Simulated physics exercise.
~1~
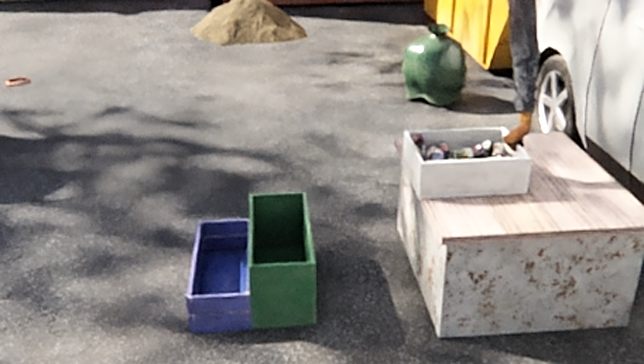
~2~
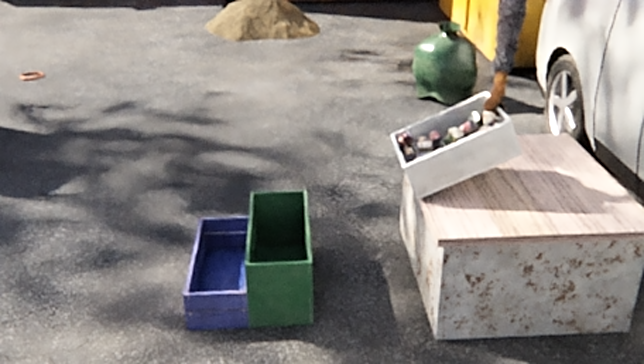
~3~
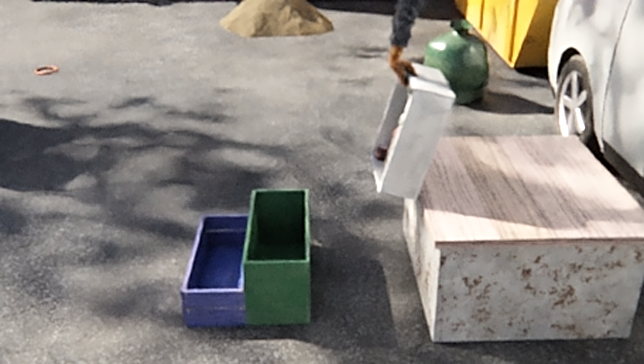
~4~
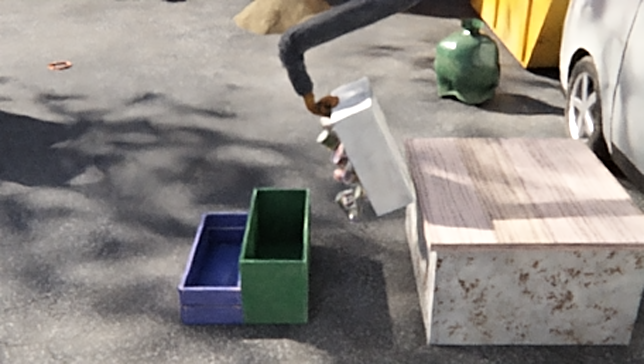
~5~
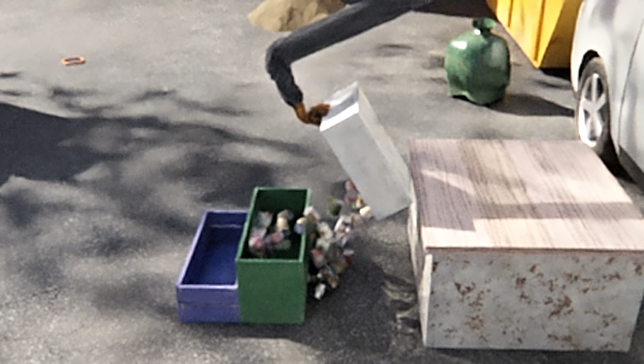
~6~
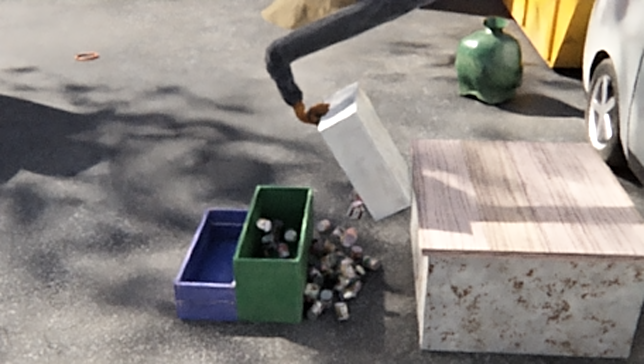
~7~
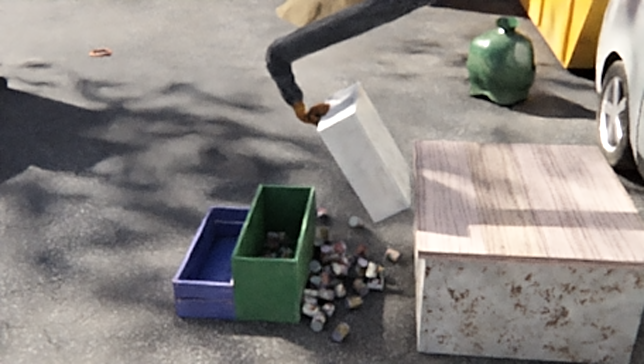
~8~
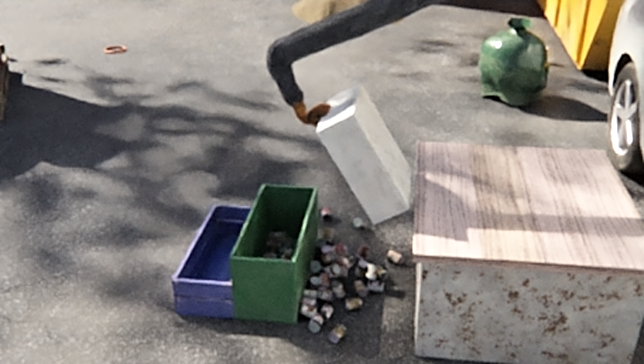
A white box full of small tins sits on a pale wood-topped bench at the right of a sunlit paved lot, seen from slightly above. Two open, empty boxes, one green and one blue, stand on the ground to the left, with a green container, a sand heap and a pale car behind. A hand lifts the white box, swings it left off the bench and tips it past upright. The tins tumble out, some dropping into the green box. More land on the pavement between it and the bench, where the larger share lies scattered, while the blue box stays empty.
